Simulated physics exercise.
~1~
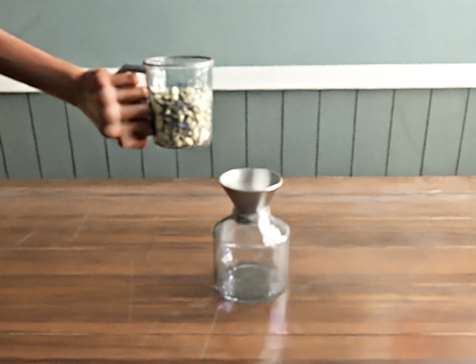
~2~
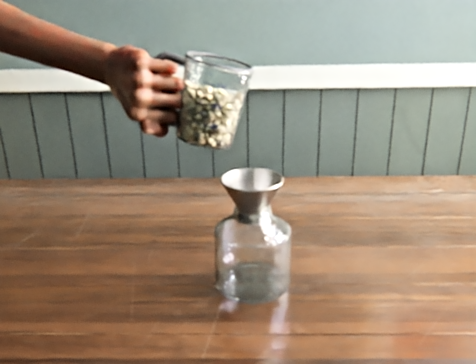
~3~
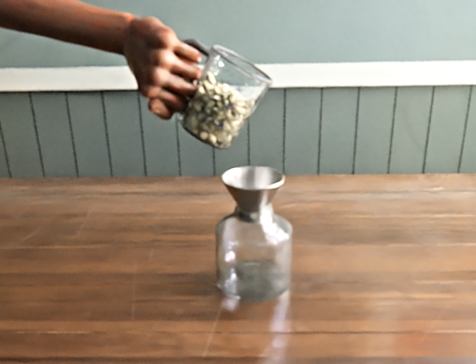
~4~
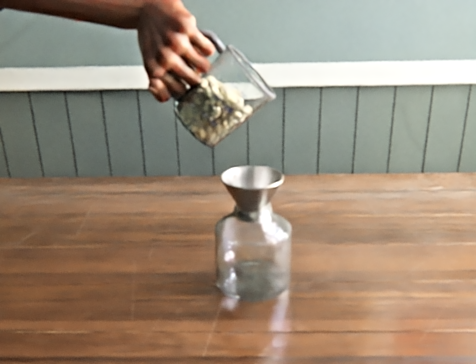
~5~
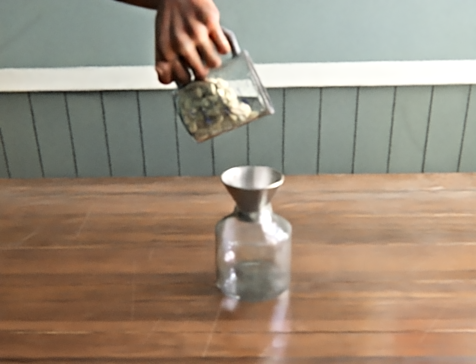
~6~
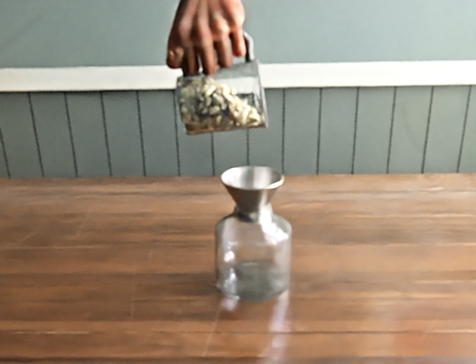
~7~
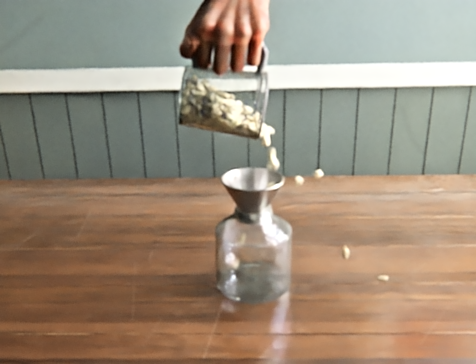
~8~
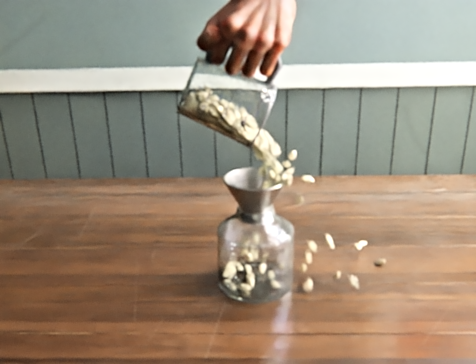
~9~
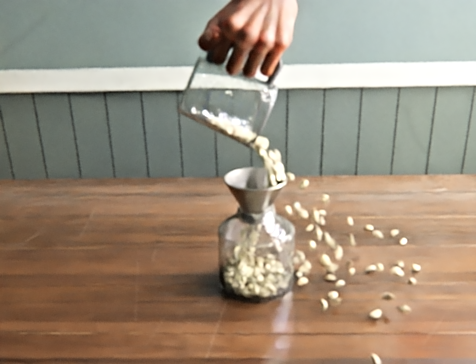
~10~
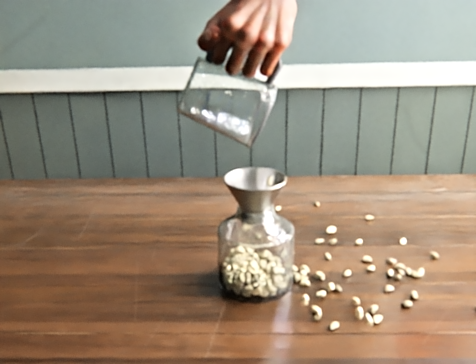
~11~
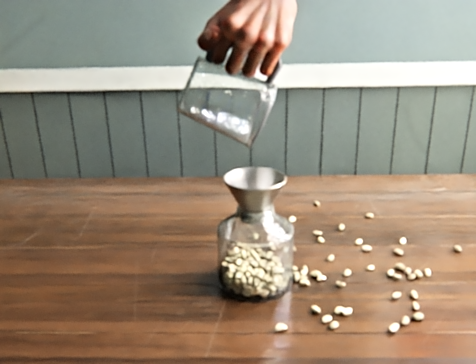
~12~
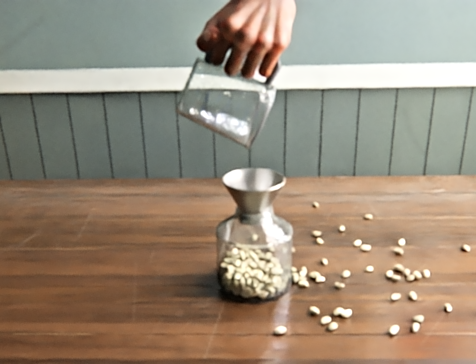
A hand holds a clear glass cup of pale beans above a small glass jar with a silver funnel in its neck, seen from the front on a brown wooden table before a grey-green panelled wall with a white rail. The hand moves the upright cup right and tips it over the funnel. A few beans slip out, then a stream pours down, filling the jar while others bounce off to the right across the table. The cup empties and stays tilted overhead. Most beans rest in the jar, with some scattered on the wood to its right.
